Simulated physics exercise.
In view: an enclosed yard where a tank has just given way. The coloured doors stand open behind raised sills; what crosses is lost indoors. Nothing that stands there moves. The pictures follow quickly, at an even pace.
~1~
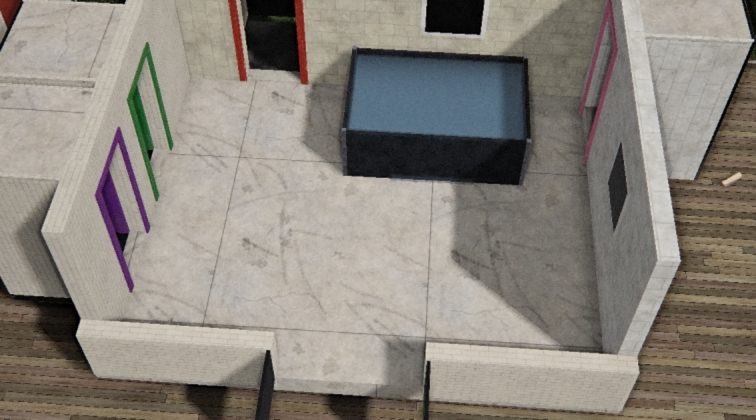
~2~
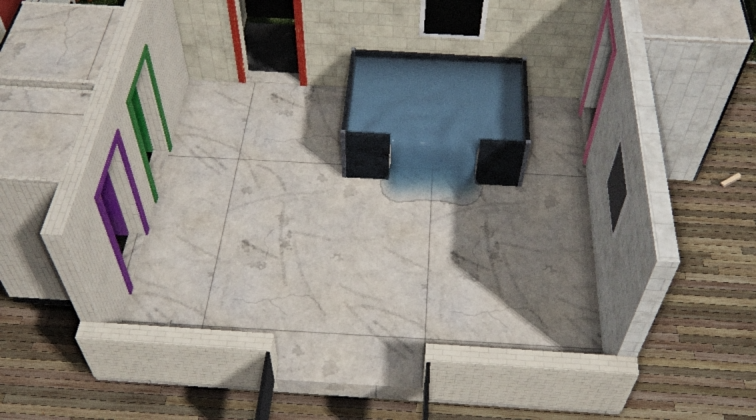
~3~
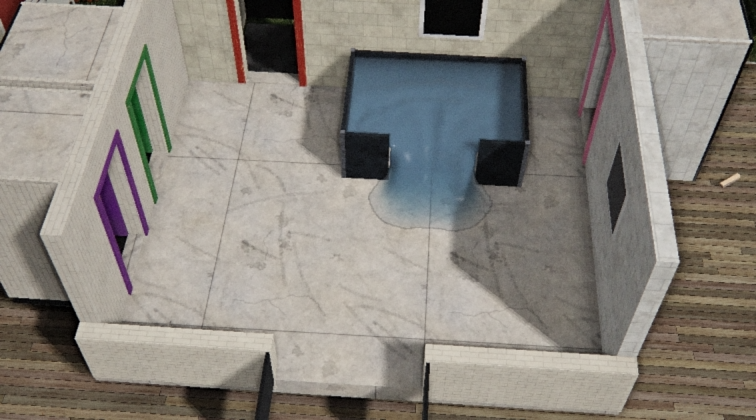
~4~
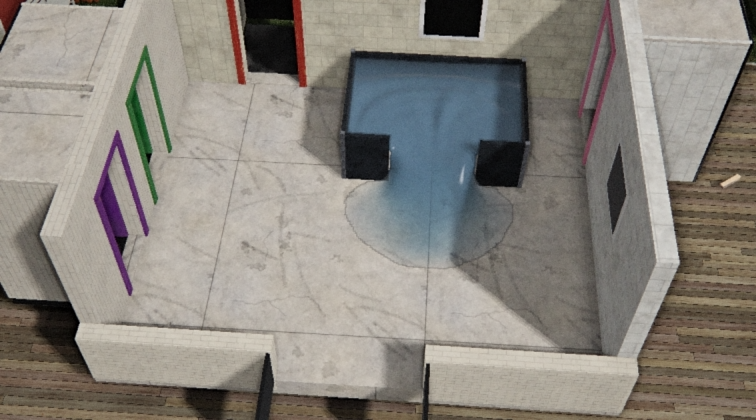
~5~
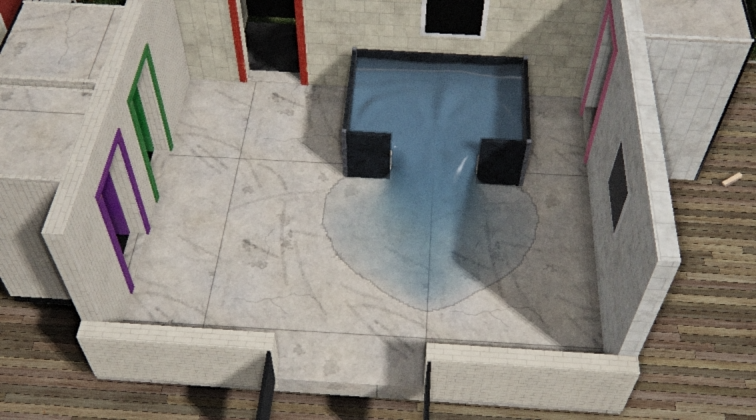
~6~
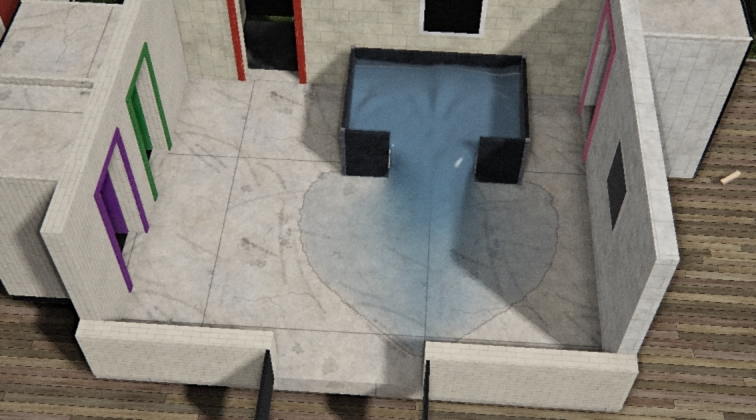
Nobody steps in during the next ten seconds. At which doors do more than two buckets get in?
One by one: The green door stays under that; the red door takes more than that; the pink door stays under that; the purple door takes more than that.
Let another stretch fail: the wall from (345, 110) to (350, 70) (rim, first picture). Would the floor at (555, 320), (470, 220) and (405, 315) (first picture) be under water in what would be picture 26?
In turn: Dry, not flooded, dry.
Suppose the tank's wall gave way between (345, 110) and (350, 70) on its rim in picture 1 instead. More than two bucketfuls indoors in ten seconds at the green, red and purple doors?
My reading: Green passes that mark, red takes more, purple goes over.
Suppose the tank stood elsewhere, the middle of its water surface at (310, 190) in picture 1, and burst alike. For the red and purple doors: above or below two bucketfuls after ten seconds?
Then: Red floods, purple floods.
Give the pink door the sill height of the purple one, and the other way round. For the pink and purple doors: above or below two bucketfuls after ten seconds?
One by one: The pink door goes over; the purple door stays under.
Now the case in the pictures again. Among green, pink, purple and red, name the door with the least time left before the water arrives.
First comes the purple one.
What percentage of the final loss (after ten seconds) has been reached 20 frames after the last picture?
Roughly 50 per cent.
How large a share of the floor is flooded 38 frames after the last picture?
Close to 90 %.
A moment on, water covers 45 % of the floor; the green door not reached, the red door not reached, the pink door not reached, the purple door not reached.
Next, water covers 55 % of the floor; the green door not reached, the red door not reached, the pink door not reached, the purple door not reached.
Then, water covers 60 % of the floor; the green door wet at the sill, nothing in, the red door not reached, the pink door not reached, the purple door under two buckets in.
Later, water covers 90 % of the floor; the green door wet at the sill, nothing in, the red door wet at the sill, nothing in, the pink door wet at the sill, nothing in, the purple door under two buckets in.
In the end, water covers 95 % of the floor; the green door wet at the sill, nothing in, the red door over two buckets in, the pink door wet at the sill, nothing in, the purple door over two buckets in.
